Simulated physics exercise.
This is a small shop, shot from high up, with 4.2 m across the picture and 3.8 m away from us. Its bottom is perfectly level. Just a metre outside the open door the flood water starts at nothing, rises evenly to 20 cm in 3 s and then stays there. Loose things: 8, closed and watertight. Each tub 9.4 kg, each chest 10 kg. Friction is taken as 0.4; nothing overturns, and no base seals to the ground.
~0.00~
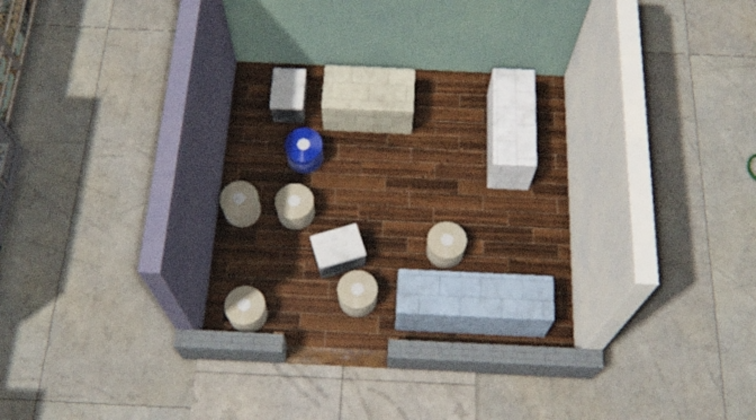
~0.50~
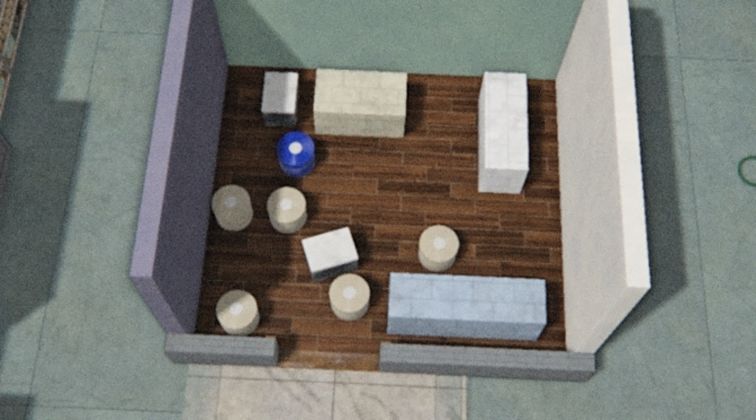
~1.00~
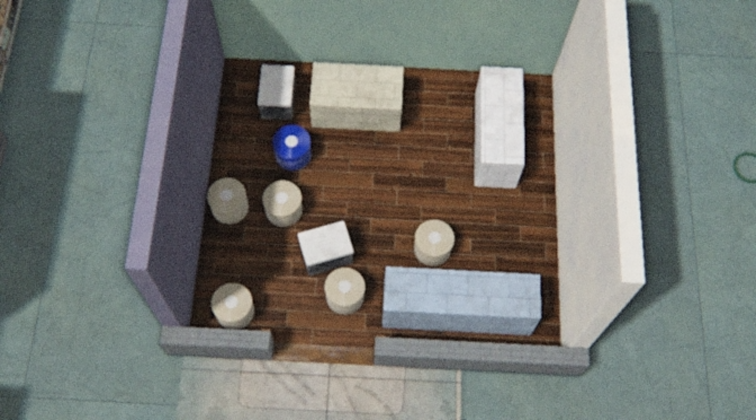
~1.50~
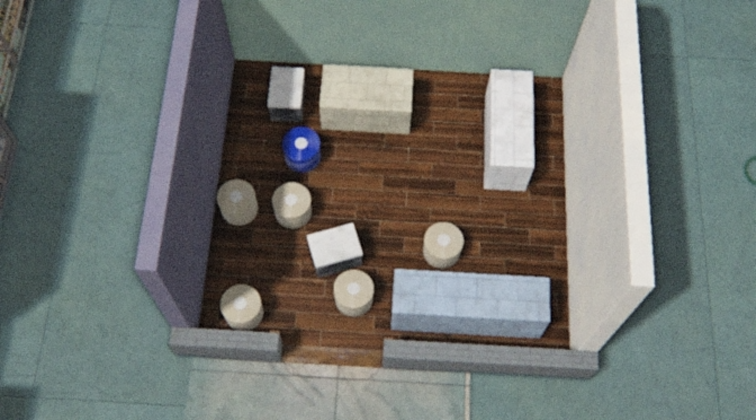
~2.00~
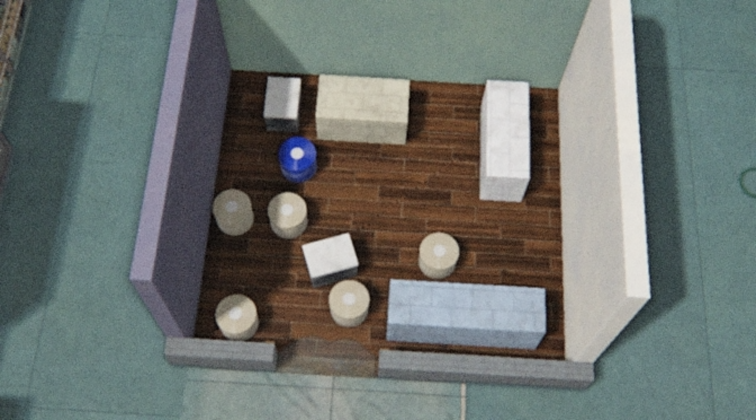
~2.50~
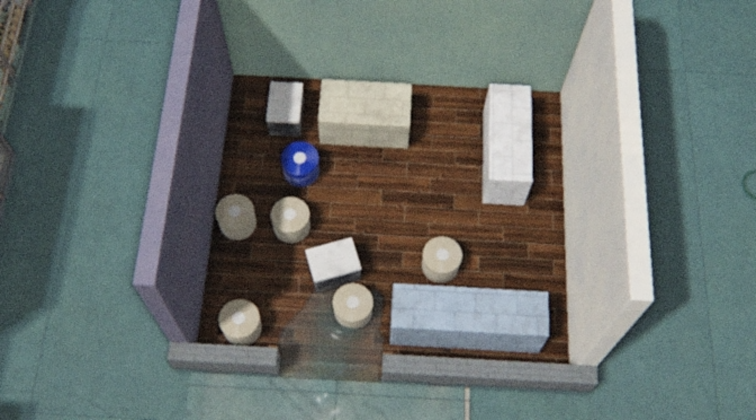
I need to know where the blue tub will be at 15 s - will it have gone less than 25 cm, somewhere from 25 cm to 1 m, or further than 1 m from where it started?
It will have gone somewhere from 25 cm to 1 m.
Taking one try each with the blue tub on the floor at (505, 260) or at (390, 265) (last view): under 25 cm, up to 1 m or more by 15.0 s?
First try it goes a bit, second try it drifts well away.
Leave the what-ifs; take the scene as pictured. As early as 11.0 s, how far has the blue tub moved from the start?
By that time, close to 60 cm.
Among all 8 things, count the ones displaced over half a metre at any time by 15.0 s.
6.
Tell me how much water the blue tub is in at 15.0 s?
17 cm or so.
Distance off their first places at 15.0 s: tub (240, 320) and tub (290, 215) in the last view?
In turn: 50 cm, 120 cm.
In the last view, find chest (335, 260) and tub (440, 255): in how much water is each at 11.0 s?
About 14 and 5 cm.
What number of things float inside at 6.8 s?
Count: 6.
After 3.5 s the blue tub is near (300, 158), 0.0 m from its start, aground; 0 afloat.
After 6.8 s the blue tub is near (290, 115), 0.6 m from its start, afloat; 6 afloat.
After 11.0 s the blue tub is near (296, 114), 0.6 m from its start, afloat; 7 afloat.
After 15.0 s the blue tub is near (301, 113), 0.6 m from its start, afloat; 8 afloat.
